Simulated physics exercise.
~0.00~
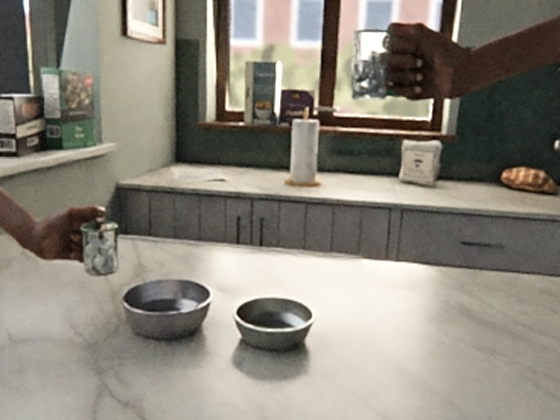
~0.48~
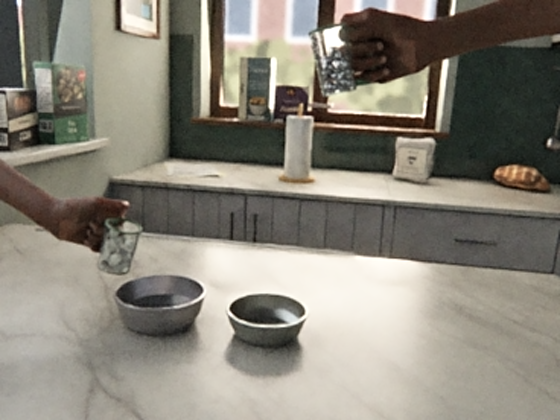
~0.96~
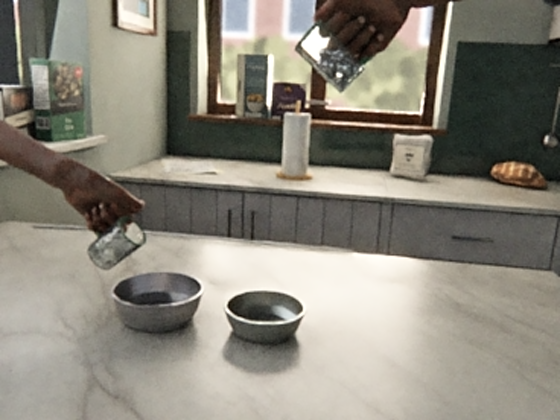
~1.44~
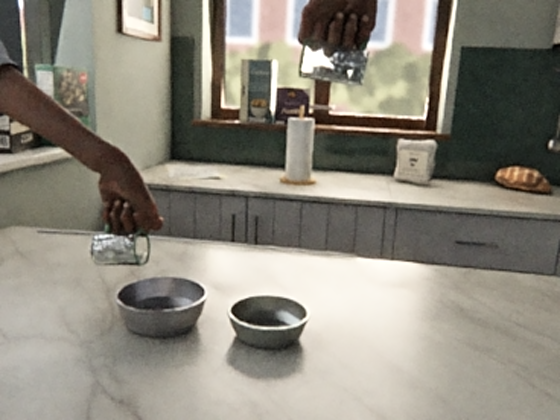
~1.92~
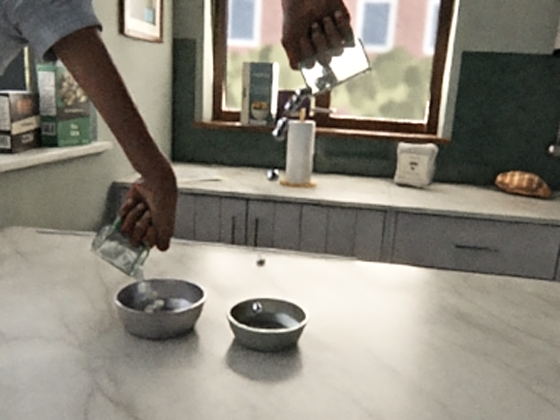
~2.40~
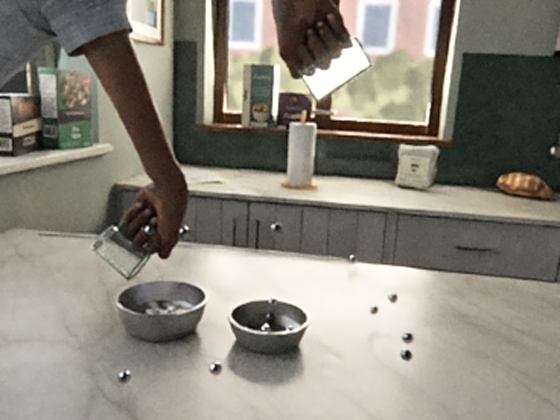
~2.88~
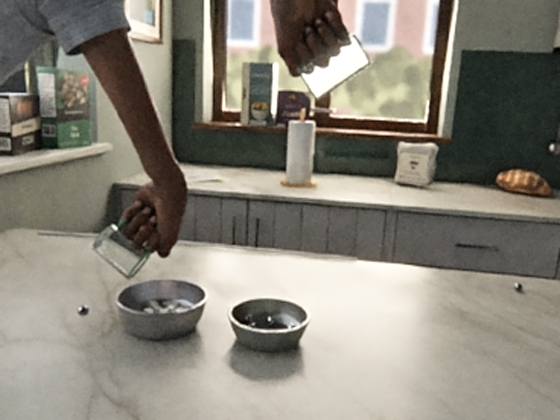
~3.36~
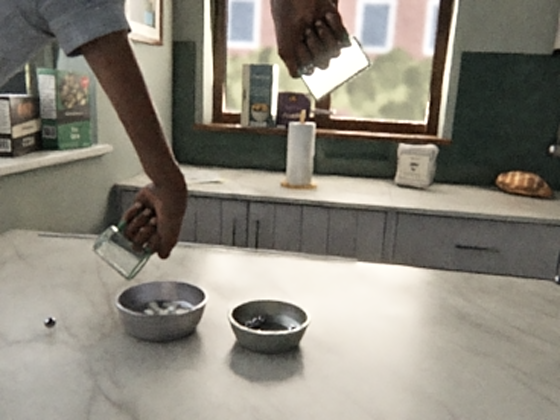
Two hands tipped glass cups over two grey bowls on a marble counter, the left one held low and the right one high; the left pieces all landed in their bowl, while many dark shiny balls from the right bounced out and rolled away.
